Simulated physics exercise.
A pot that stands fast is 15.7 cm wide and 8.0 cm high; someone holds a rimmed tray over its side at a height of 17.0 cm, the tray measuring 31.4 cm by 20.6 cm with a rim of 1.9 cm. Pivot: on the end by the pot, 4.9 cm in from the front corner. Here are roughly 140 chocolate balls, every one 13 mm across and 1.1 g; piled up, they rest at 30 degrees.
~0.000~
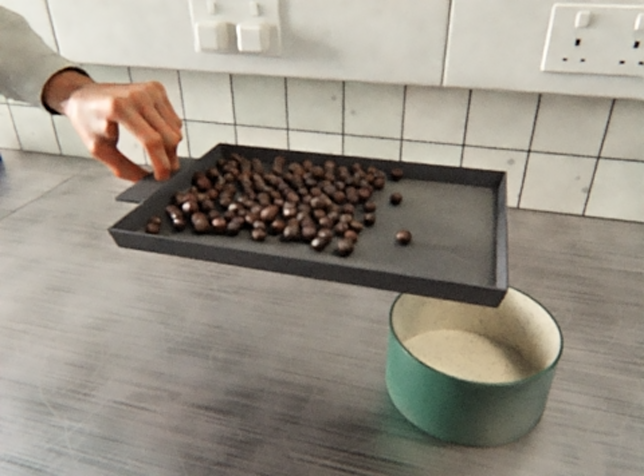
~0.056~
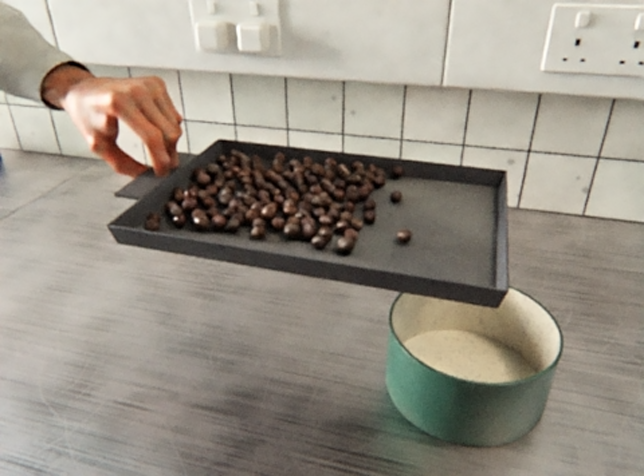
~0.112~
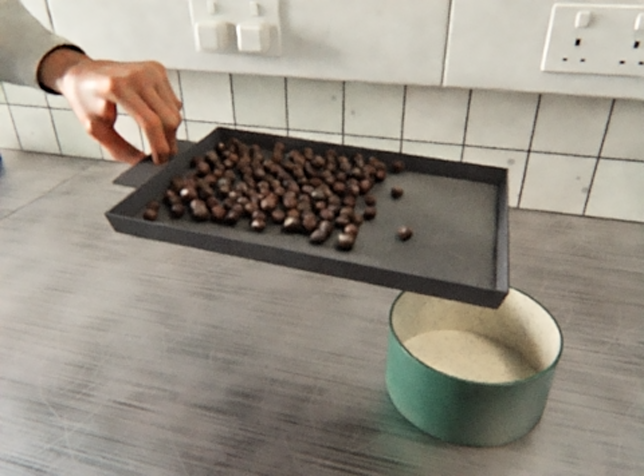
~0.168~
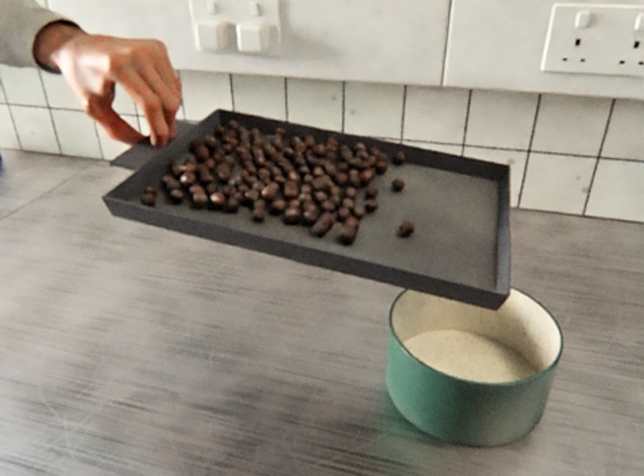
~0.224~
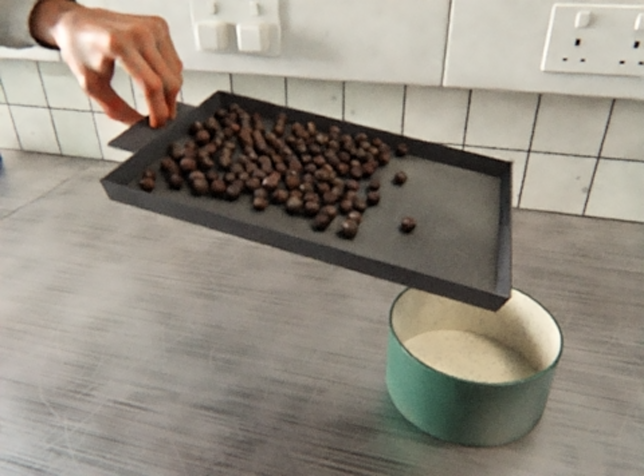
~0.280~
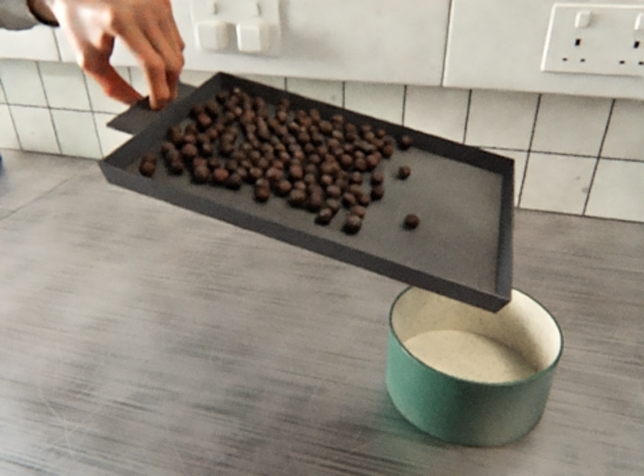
A hand lifts the left end of a dark tray of brown balls, steepening its tilt.
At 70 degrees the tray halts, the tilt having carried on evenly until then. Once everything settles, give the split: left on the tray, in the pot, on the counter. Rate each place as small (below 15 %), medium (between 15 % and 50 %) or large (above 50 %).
Tray - large; pot - small; counter - medium.
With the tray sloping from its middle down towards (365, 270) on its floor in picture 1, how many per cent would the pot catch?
The share comes to about 0 in a hundred.
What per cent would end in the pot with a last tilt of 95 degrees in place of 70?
5 %.
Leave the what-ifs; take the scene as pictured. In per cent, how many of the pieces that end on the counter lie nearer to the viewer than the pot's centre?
About 100 per cent.
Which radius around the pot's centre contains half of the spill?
That comes to near 20 cm.
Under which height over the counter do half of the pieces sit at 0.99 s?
The halfway line is at about 22 cm.
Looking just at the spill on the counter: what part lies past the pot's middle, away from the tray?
Share: Close to 90 %.
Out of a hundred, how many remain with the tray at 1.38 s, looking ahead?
About 75% of the load.
After 0.71 s, tilt 41 degrees; the tray holds 100 %, the pot 0 %.
Then, at 0.99 s, tilt 59 degrees; the tray holds 85 %, the pot 0 %.
After 1.38 s, tilt 70 degrees; the tray holds 75 %, the pot 5 %.
In the end, at 2.2 s, tray 75 %, pot 5 %, counter 25 %.
